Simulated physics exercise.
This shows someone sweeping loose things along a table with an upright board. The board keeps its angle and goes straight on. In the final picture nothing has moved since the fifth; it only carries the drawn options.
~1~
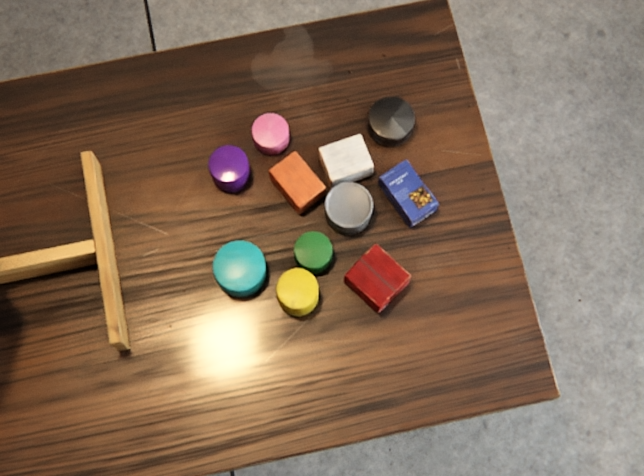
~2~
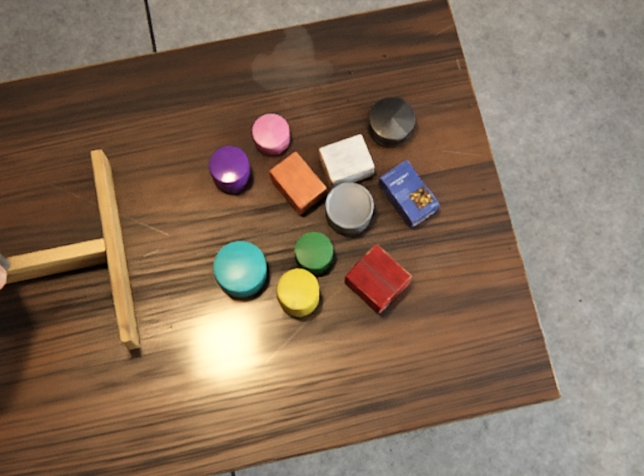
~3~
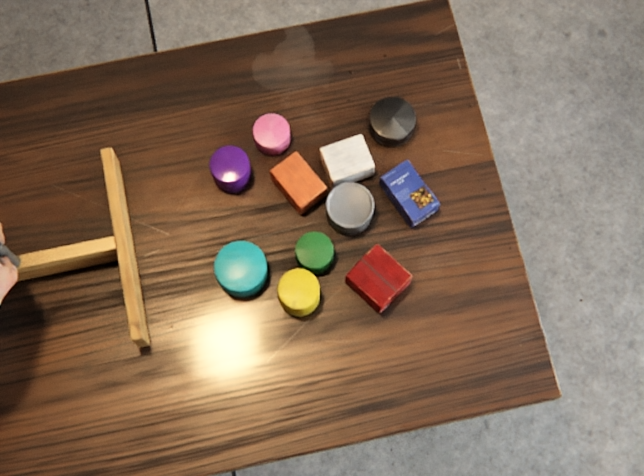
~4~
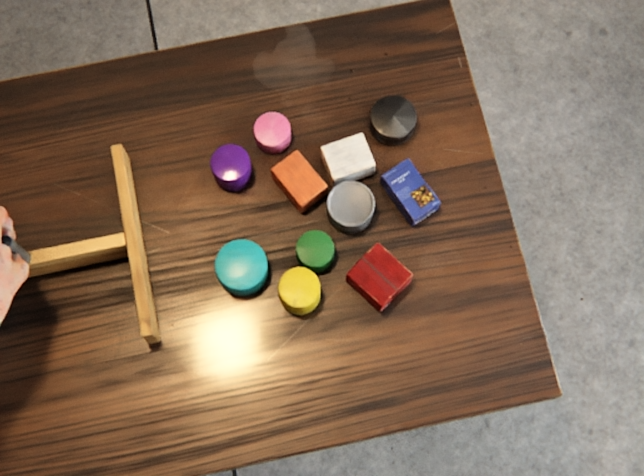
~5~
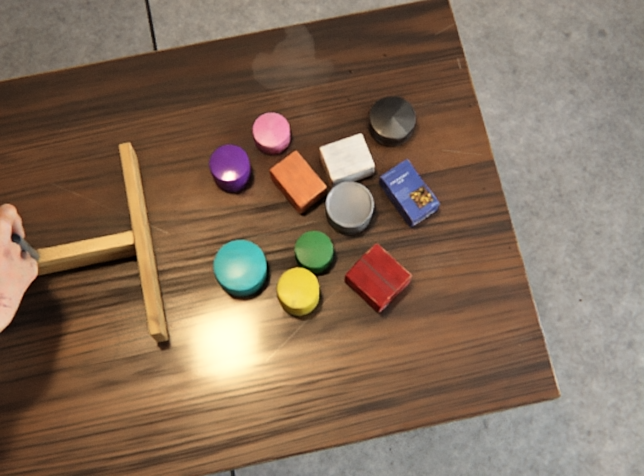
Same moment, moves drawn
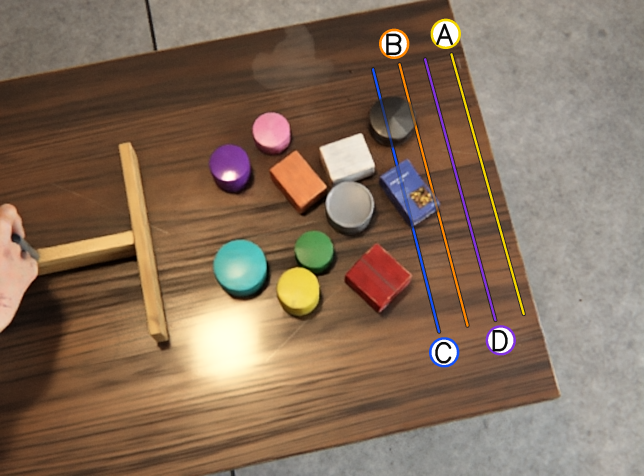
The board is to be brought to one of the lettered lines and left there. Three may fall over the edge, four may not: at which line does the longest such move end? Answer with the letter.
No farther than B.
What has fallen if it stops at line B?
The blue packet goes over.
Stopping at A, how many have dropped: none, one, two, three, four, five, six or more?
By then, six or more.
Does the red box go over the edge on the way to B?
No.
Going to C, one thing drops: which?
The blue packet.
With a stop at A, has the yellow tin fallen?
Yes.
On the copy, A at (486, 179); B at (432, 190); C at (405, 195); D at (459, 184).
On B. First, board (247, 214); pink tin (275, 130); yellow tin (311, 295).
Then, board (351, 193); blue packet (454, 175); green tin (434, 238).
Finally, board (431, 177); blue packet over the edge; green tin (513, 236); one fallen.
By contrast, A drops ten; C is within the limit but short; D drops five.
